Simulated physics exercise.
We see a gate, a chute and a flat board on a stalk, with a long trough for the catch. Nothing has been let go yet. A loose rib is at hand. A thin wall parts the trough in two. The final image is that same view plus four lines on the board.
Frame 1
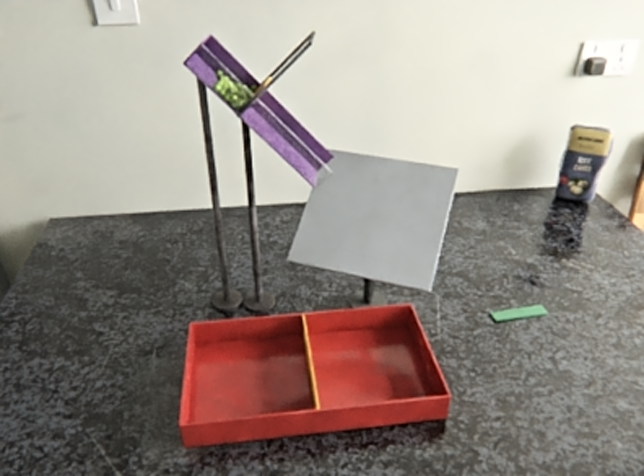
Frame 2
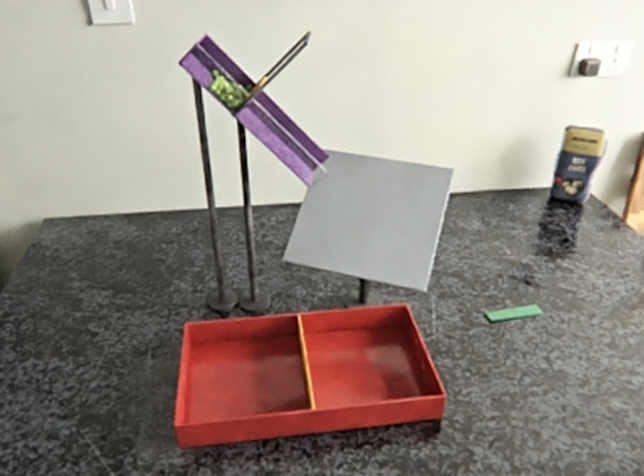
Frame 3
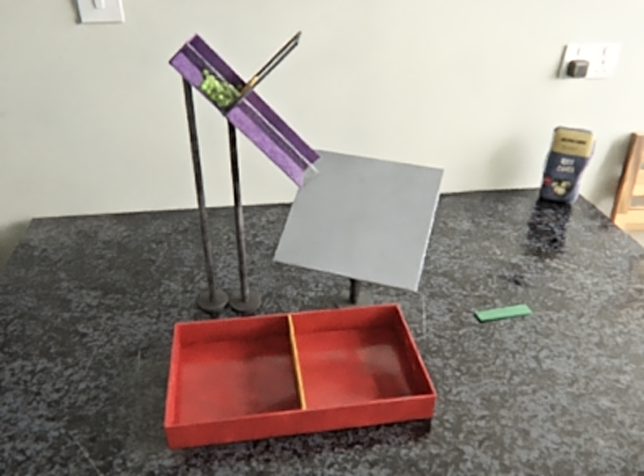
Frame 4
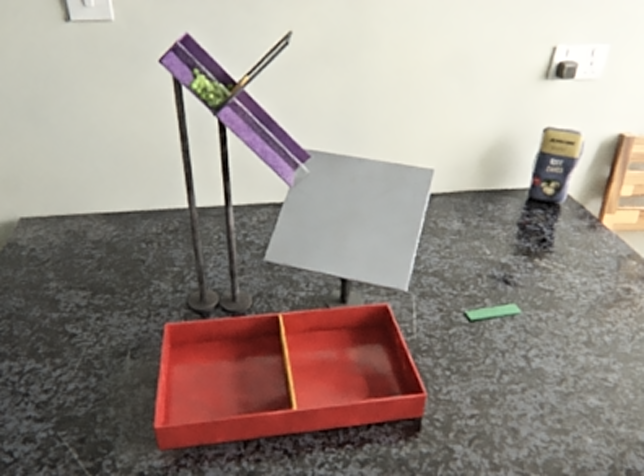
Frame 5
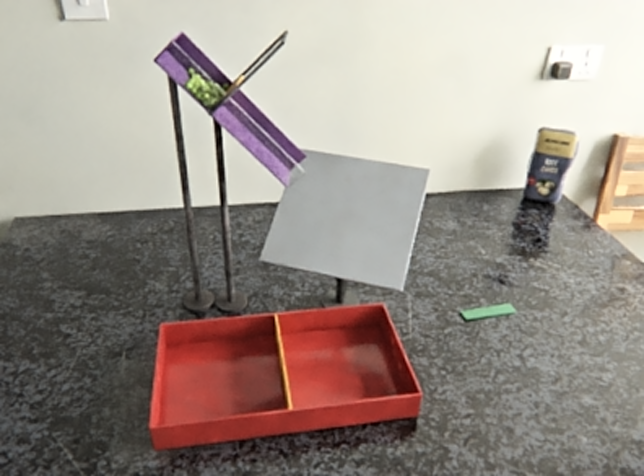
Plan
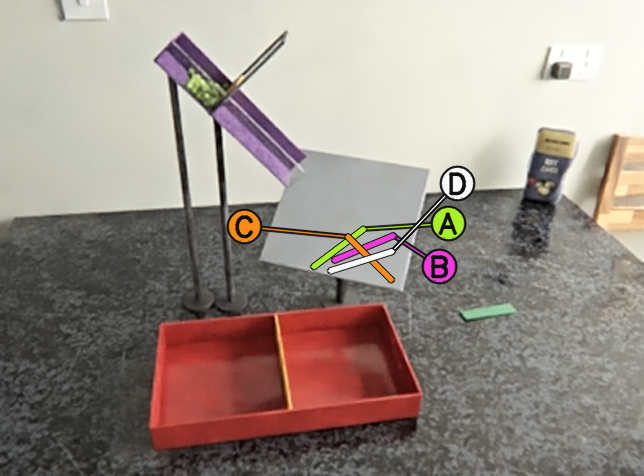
On a dark mottled worktop against a pale wall, seen from the front and slightly above, stands a small tabletop set-up. A purple chute on two dark posts holds green peas behind a thin gate, sloping down rightward to a tilted grey board above a divided red trough, with a green strip and dark packet to the right. The camera drifts slightly right, while the peas, gate and everything else stay still.
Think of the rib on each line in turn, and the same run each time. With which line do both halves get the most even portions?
The answer is line A.
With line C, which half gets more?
More lands on the right.
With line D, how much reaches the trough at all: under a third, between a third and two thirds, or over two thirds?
It is over two thirds.
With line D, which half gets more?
More lands on the right.
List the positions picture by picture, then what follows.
Load behind the gate at (234, 90), dried peas; lip of the chute at (316, 180), sloping fairly steeply, in the first picture.
Middle of the board at (369, 214), tilted fairly steeply; middle of its low edge at (351, 275); of its high edge at (385, 158), in the second picture.
Front corners of the trough at (165, 426) and (436, 395); front end of its middle wall at (305, 410); gate still shut at (251, 86), in the third picture.
Middle of the load at (211, 89); lip at (293, 179), in the fourth picture.
Middle of the load at (206, 88); lip at (289, 179), in the fifth picture.
On the marked copy, line A from (363, 229) to (313, 266); line B from (393, 235) to (334, 260); line C from (347, 236) to (391, 279); line D from (392, 251) to (330, 270).
With A, of what is caught, about two thirds in the left half, about a third in the right.
With B, of what is caught, a small part in the left half, nearly all in the right.
With C, of what is caught, a stray few in the left half, nearly all in the right.
With D, of what is caught, a stray few in the left half, nearly all in the right.
